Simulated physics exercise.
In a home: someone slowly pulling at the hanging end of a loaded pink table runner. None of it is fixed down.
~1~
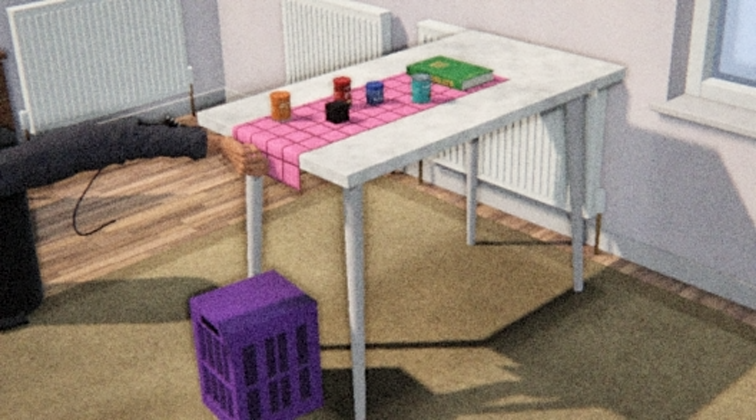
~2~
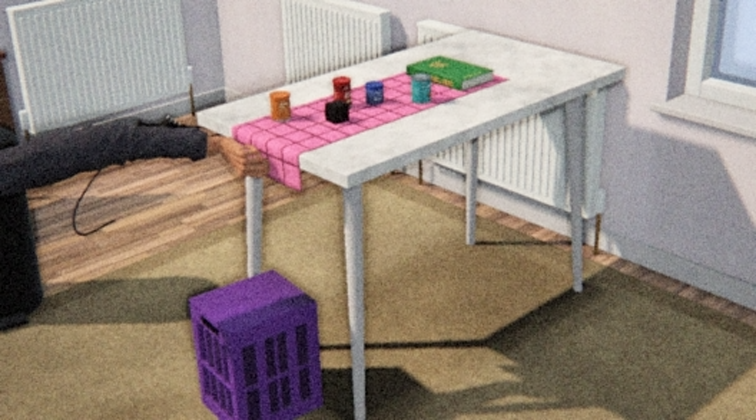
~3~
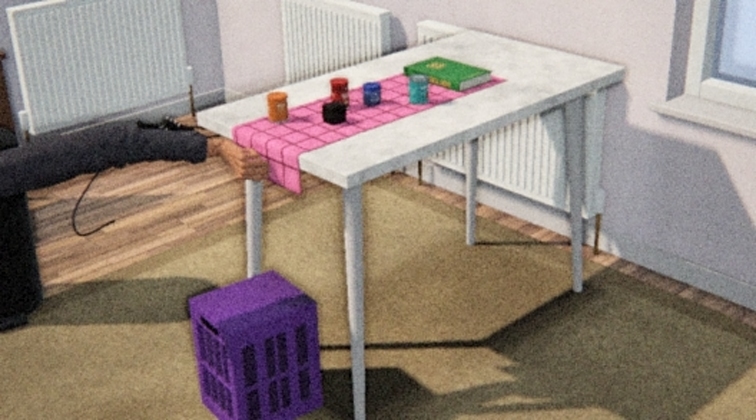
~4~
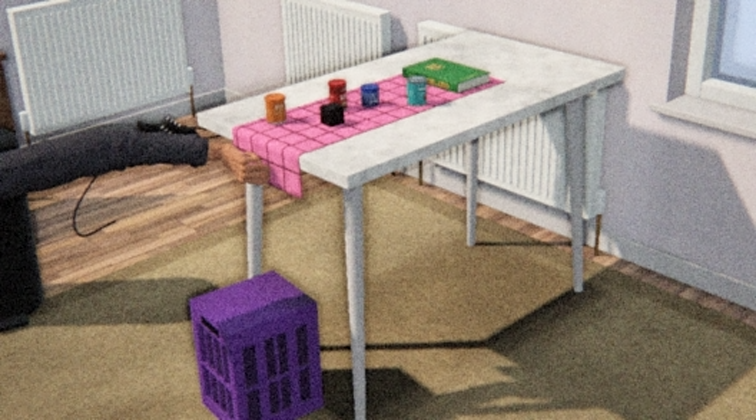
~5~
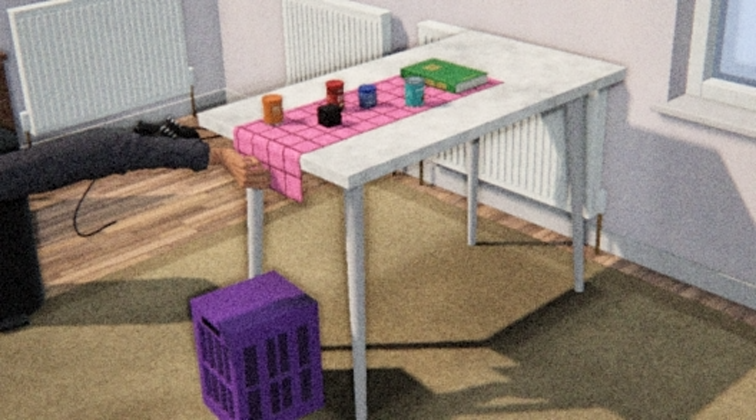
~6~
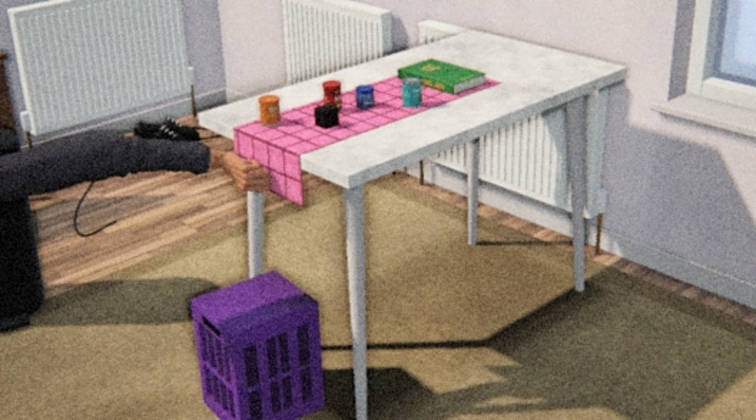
A hand slowly pulls the pink runner slightly down the table's left end, shifting its cans left.
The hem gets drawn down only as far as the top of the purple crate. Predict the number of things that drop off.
The number is three.
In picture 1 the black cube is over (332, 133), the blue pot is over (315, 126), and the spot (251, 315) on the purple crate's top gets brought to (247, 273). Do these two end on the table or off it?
The black cube? Lost. The blue pot? Lost.
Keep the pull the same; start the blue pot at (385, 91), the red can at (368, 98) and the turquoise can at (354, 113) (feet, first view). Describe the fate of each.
So the blue pot stays aboard, the red can stays aboard, and the turquoise can leaves the top.
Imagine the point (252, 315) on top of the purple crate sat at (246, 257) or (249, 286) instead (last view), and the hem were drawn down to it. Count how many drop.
The first gives 1, the second 2.
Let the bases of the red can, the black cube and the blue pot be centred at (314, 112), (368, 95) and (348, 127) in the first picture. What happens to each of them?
Result - the red can comes off, the black cube stays put, and the blue pot comes off.
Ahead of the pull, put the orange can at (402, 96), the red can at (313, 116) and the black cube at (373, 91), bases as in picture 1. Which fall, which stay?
Orange can: Safe. Red can: Lost. Black cube: Safe.
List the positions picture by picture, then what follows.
In the first picture, hem (301, 192); orange can (280, 94); black cube (337, 103); red can (342, 79); blue pot (375, 84); turquoise can (421, 77); top of the crate (251, 315).
In the second picture, hem (302, 192); orange can (280, 94).
In the third picture, hem (301, 195); black cube (334, 104).
In the fourth picture, hem (303, 199); red can (337, 81); top of the crate (251, 316).
In the fifth picture, hem (303, 203); blue pot (367, 87).
In the sixth picture, hem (304, 207); orange can (269, 98); black cube (326, 107); red can (332, 83); blue pot (365, 87); turquoise can (412, 80).
Soon after, hem near (270, 220); all still up.
Then, hem near (272, 263); orange can and black cube gone.
Further on, hem on the crate; orange can, black cube and red can gone.
At rest, hem on the crate; orange can, black cube and red can gone. It carries off three.
